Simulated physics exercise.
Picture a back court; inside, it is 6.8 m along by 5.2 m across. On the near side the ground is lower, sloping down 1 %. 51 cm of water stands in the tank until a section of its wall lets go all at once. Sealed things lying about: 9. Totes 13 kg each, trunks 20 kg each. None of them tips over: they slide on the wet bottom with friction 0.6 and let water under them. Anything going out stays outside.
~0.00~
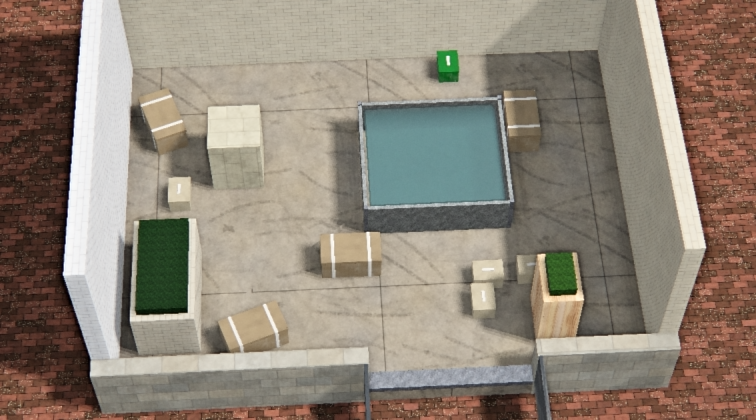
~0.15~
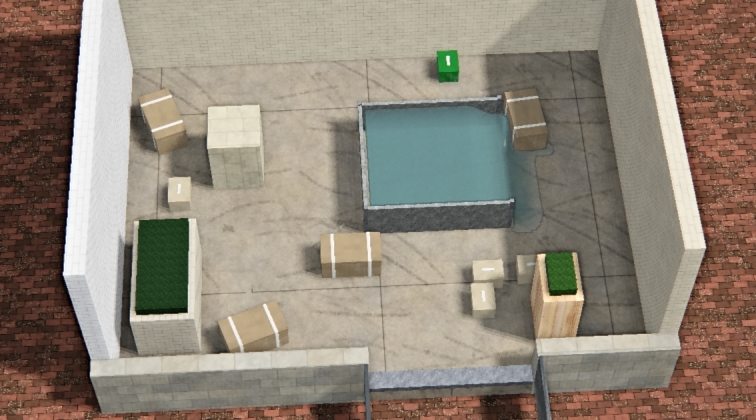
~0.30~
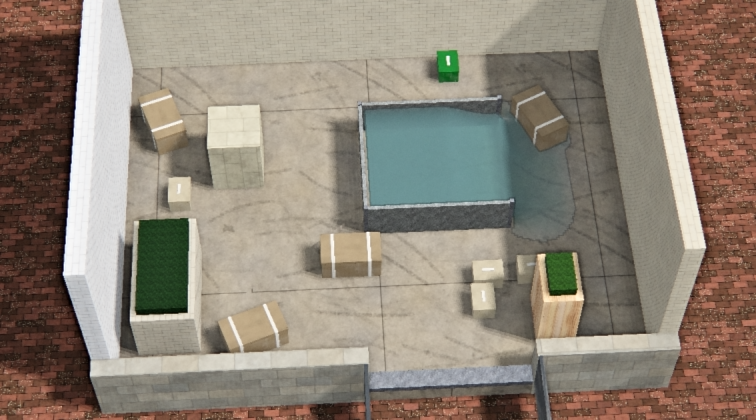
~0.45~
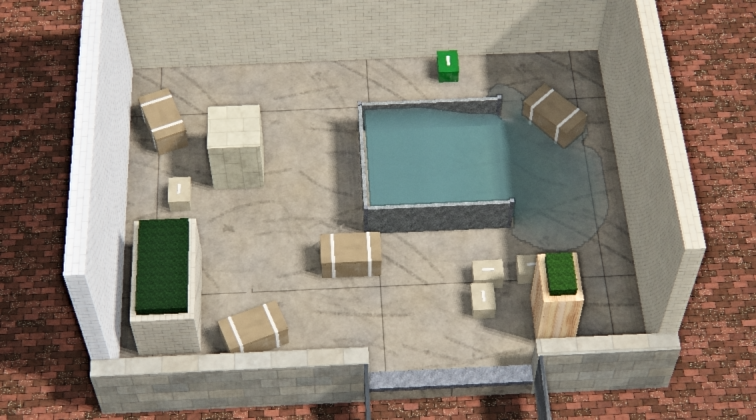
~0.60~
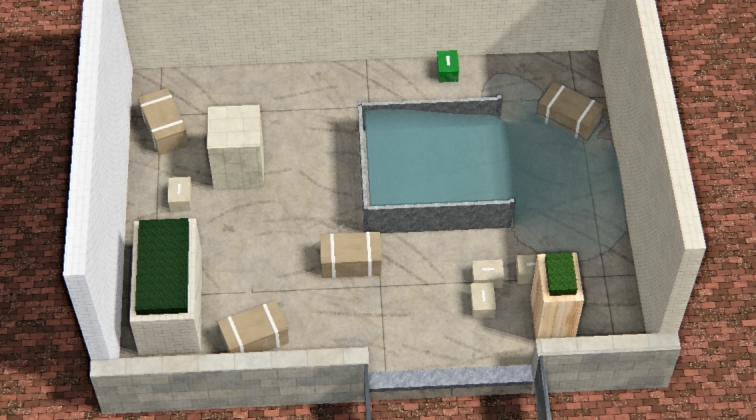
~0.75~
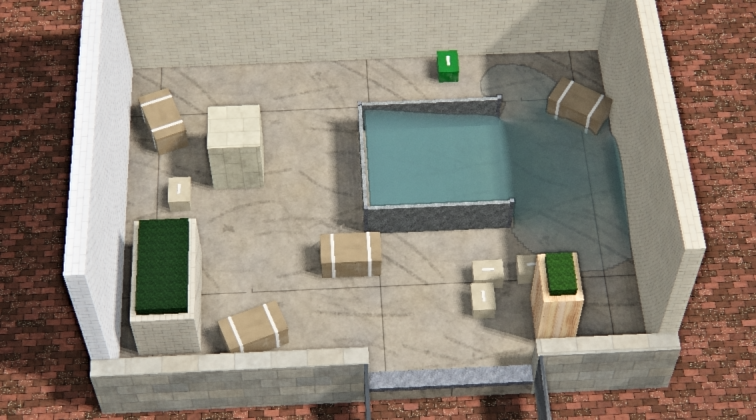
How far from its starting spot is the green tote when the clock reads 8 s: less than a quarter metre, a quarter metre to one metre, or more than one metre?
Washed away.
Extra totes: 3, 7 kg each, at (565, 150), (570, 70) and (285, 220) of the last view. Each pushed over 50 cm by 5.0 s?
In sequence: Goes beyond; goes beyond; stays within.
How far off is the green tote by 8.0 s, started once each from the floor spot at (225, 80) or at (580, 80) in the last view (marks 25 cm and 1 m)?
One after the other: It stays more or less still, and then it is taken far off.
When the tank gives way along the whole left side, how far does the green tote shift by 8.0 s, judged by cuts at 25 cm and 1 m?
From there, the green tote remains planted.
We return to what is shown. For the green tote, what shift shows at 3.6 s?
I'd put it at around 100 cm.
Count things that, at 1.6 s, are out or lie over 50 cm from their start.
That would be 1.
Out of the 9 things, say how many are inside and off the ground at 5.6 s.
At that time, 0.
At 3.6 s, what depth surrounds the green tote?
Roughly 5 cm deep.
After 1.6 s the green tote is near (448, 61), 0.0 m from its start, aground; 0 of 9 are out; 1 afloat.
After 3.6 s the green tote is near (388, 77), 0.9 m from its start, aground; 0 of 9 are out; 1 afloat.
After 5.6 s the green tote is near (302, 97), 2.2 m from its start, aground; 0 of 9 are out; 0 afloat.
After 8.0 s the green tote is near (300, 98), 2.2 m from its start, aground; 0 of 9 are out; 0 afloat.
